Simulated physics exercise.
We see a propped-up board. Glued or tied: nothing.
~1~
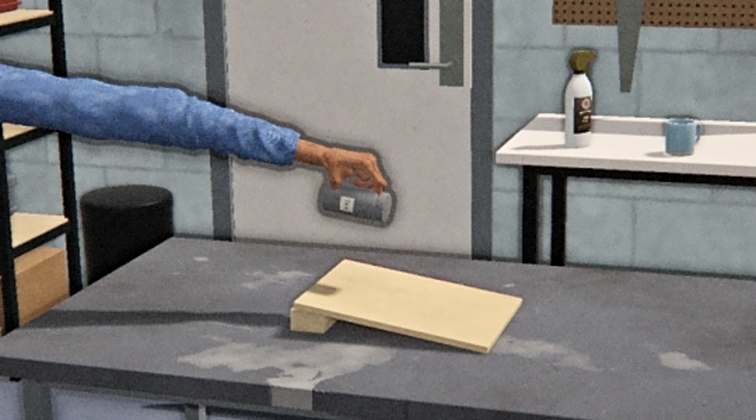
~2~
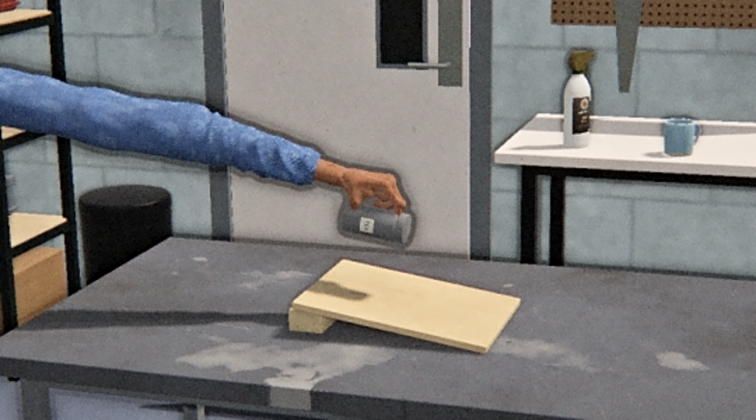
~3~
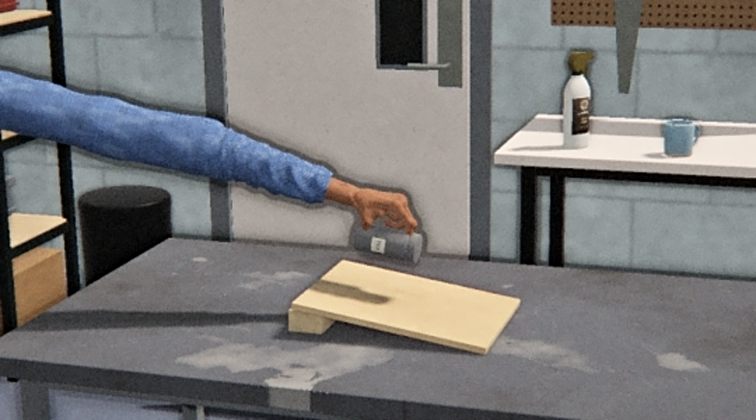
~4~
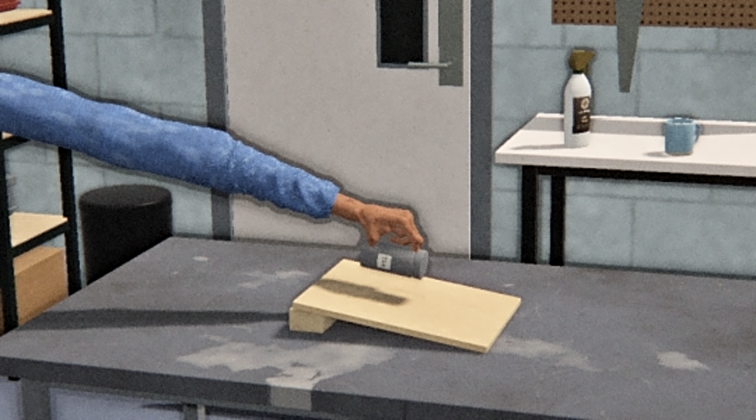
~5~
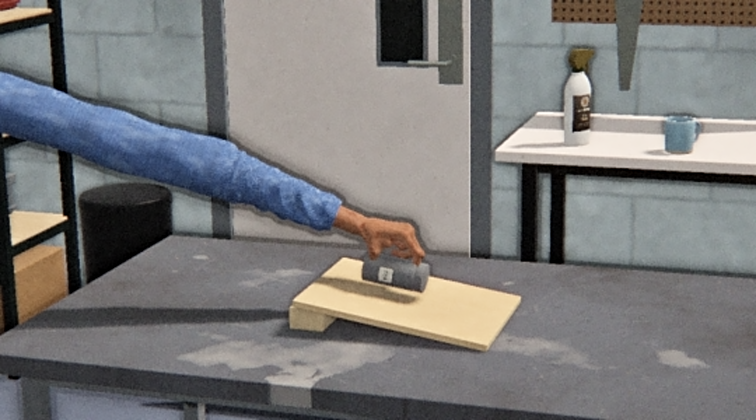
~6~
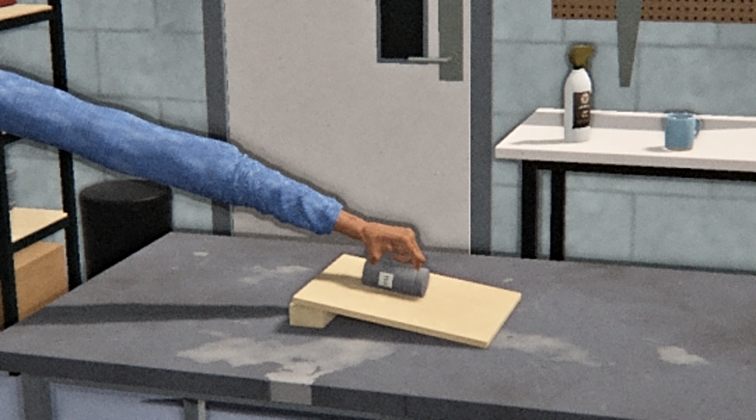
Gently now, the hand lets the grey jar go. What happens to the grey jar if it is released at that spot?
It sits still.
Then, 0.20 s after the last picture, nothing has stirred.
Then, 0.40 s after the last picture, grey jar resting near (396, 277).
At rest, it is in place. Seen from the same camera at the end, grey jar near (396, 277). The grey jar stays where it is put.
